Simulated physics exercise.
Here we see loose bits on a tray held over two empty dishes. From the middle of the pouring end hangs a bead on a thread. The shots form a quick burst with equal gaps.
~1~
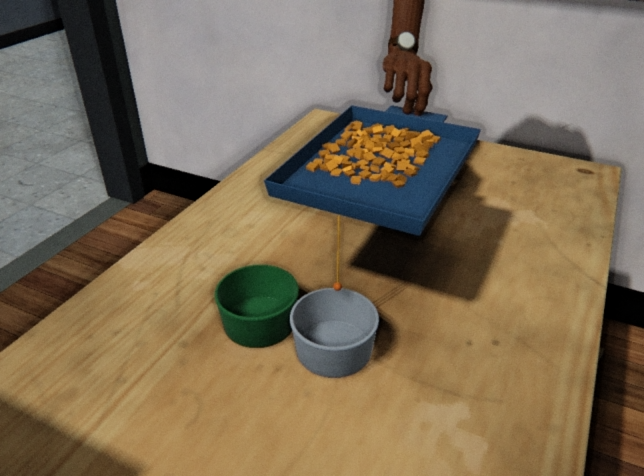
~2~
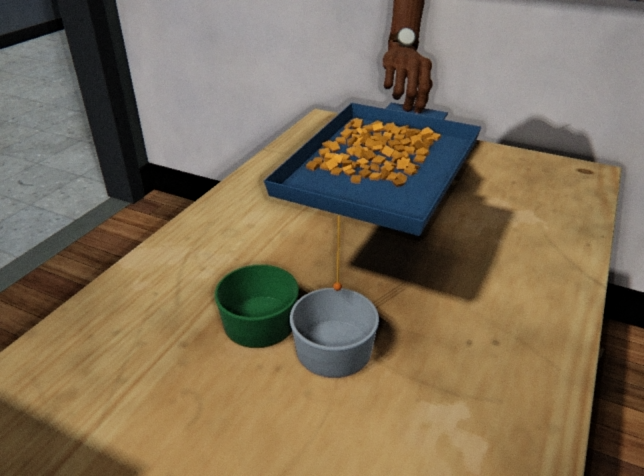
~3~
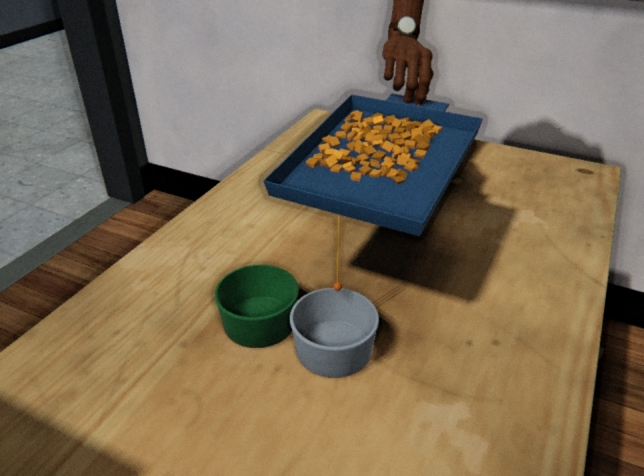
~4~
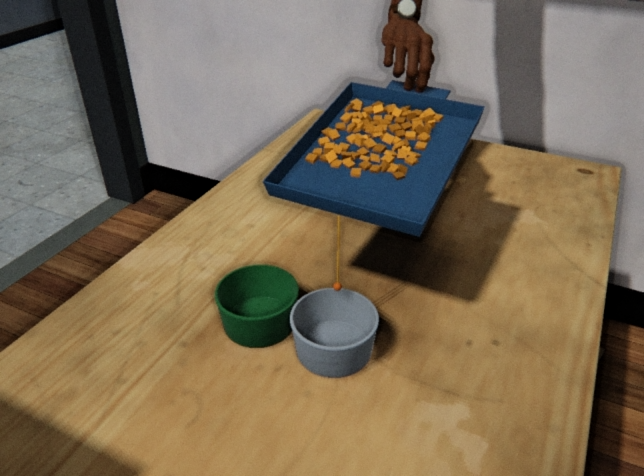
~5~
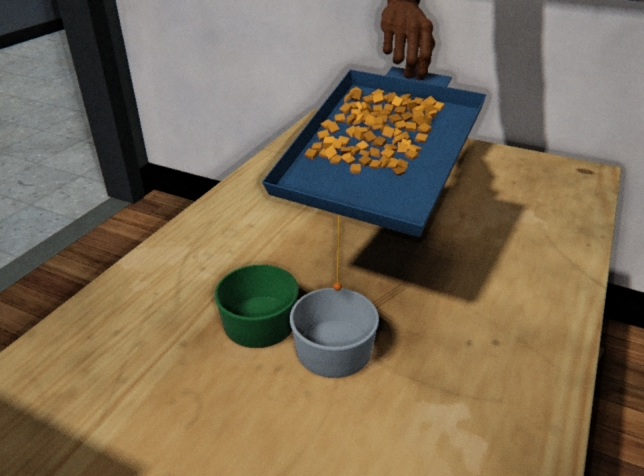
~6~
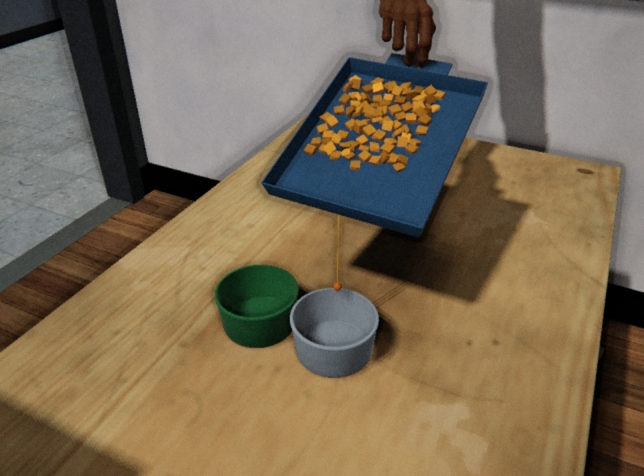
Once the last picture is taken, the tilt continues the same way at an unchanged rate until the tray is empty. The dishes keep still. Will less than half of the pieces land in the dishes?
No, most of them land there.
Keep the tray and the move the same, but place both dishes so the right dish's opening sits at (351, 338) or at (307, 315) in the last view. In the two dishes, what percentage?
In turn 90 and 60 in a hundred.
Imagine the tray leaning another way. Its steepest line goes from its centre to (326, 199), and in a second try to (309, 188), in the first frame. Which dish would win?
The left-side dish first and the left-side dish second.
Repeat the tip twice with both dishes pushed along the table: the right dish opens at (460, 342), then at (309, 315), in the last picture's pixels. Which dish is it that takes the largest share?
It comes out as the dish further left in the first try and the dish further right in the second.
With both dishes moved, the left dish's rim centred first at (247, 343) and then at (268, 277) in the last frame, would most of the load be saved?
First try: Lower than half; second try: Lower than half.
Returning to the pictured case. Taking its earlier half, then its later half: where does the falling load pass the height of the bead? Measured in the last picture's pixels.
Near (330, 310) and later near (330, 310).
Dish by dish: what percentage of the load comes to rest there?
Result - left dish: 10 %; right dish: 50 %.
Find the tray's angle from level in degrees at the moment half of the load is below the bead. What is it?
Angle: Close to 115°.
Shortly afterwards, tray tipped steeply; all but a few on the tray; only a few in the air.
Next, tray tipped right over; the bulk on the tray; a little in the right dish; only a few in the left dish; a little outside both.
Some moments later, tray tipped past a quarter turn; near half in the right dish; a little in the left dish; near a third outside both.
In the end, tray tipped past a quarter turn; near half in the right dish; a little in the left dish; near a third outside both.
